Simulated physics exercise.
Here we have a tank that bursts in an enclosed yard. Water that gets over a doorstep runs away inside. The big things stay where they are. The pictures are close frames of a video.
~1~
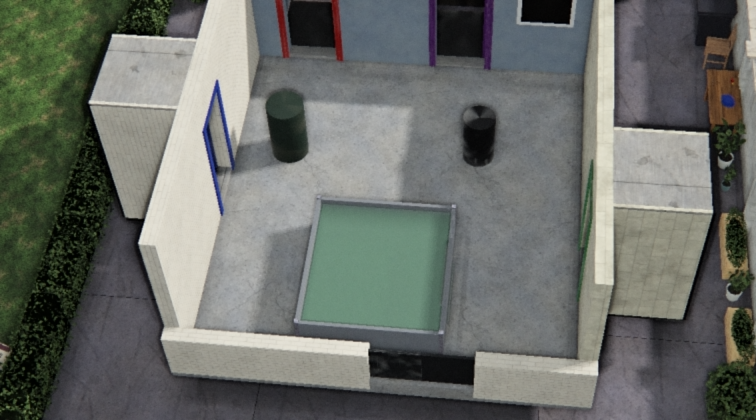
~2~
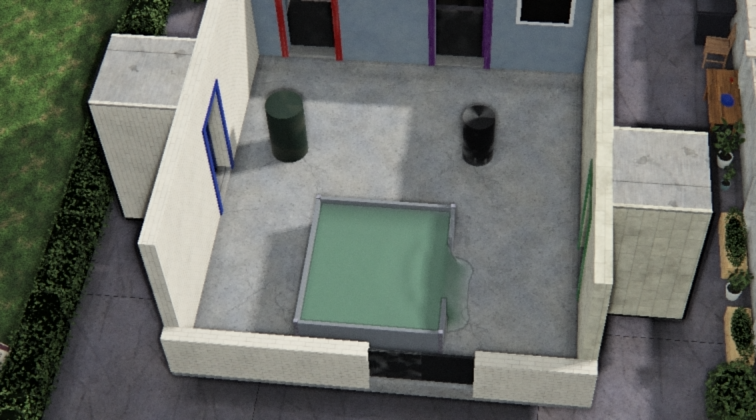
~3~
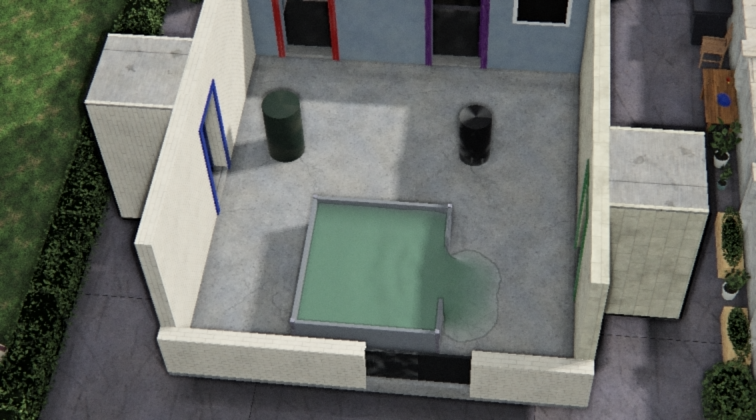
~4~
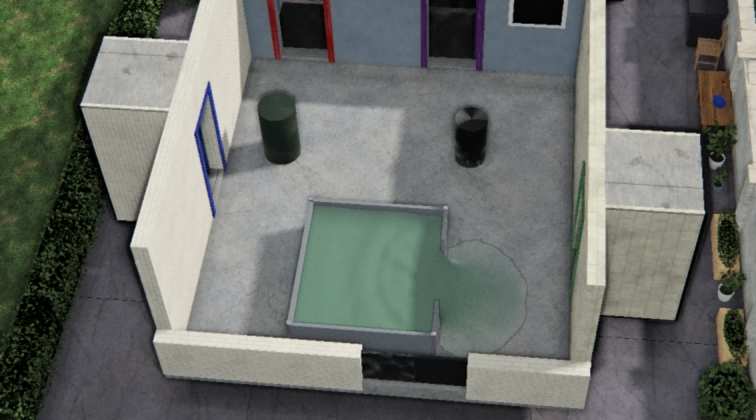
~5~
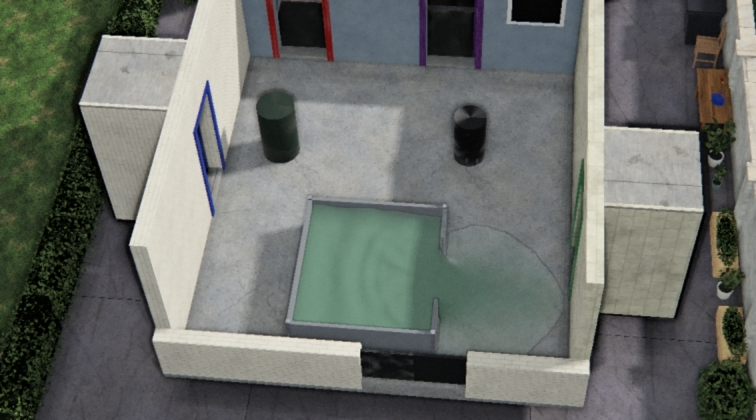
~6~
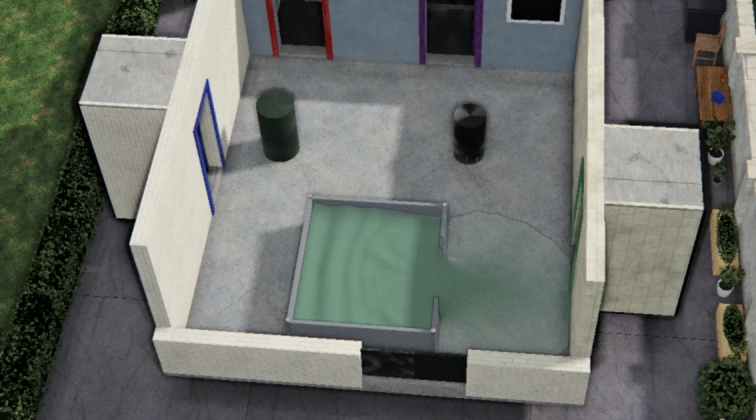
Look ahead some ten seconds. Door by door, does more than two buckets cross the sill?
The green door lets in a lot; the blue door admits no more than that; the purple door lets in a lot; the red door admits no more than that.
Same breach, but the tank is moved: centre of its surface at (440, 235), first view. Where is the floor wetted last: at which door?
It is the door marked blue.
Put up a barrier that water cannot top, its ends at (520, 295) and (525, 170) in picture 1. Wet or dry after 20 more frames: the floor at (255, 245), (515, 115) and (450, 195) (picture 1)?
As listed: Free of water, flooded, flooded.
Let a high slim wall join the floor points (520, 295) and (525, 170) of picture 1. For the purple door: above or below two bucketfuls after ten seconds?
Then: Purple takes more.
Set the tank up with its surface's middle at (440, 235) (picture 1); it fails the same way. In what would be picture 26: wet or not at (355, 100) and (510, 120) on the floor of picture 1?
One after the other: Dry, wet.
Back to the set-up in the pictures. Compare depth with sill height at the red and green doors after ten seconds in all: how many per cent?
Near 80 and 120 in a hundred.
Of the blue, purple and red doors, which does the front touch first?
That is the door marked purple.
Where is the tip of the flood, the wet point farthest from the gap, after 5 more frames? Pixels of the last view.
Around (567, 188).
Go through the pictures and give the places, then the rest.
The first frame shows the open tank at (378, 266) is whole and still.
In the second frame, water pours out at (445, 284) and has run to (452, 327).
In the third frame, water pours out at (442, 286) and has run to (492, 268).
In the fourth frame, the front is at (519, 319), out from the gap at (438, 288).
In the fifth frame, the front is at (556, 313), out from the gap at (437, 286).
In the sixth frame, the front is at (577, 281), out from the gap at (437, 284).
A moment on, water covers 20 % of the floor; the green door over two buckets in, the blue door not reached, the purple door not reached, the red door not reached.
Next, water covers 20 % of the floor; the green door far over two buckets in, the blue door not reached, the purple door not reached, the red door not reached.
Then, water covers 40 % of the floor; the green door far over two buckets in, the blue door not reached, the purple door not reached, the red door not reached.
Later, water covers 65 % of the floor; the green door far over two buckets in, the blue door wet at the sill, nothing in, the purple door over two buckets in, the red door wet at the sill, nothing in.
In the end, water covers 95 % of the floor; the green door far over two buckets in, the blue door wet at the sill, nothing in, the purple door over two buckets in, the red door wet at the sill, nothing in.
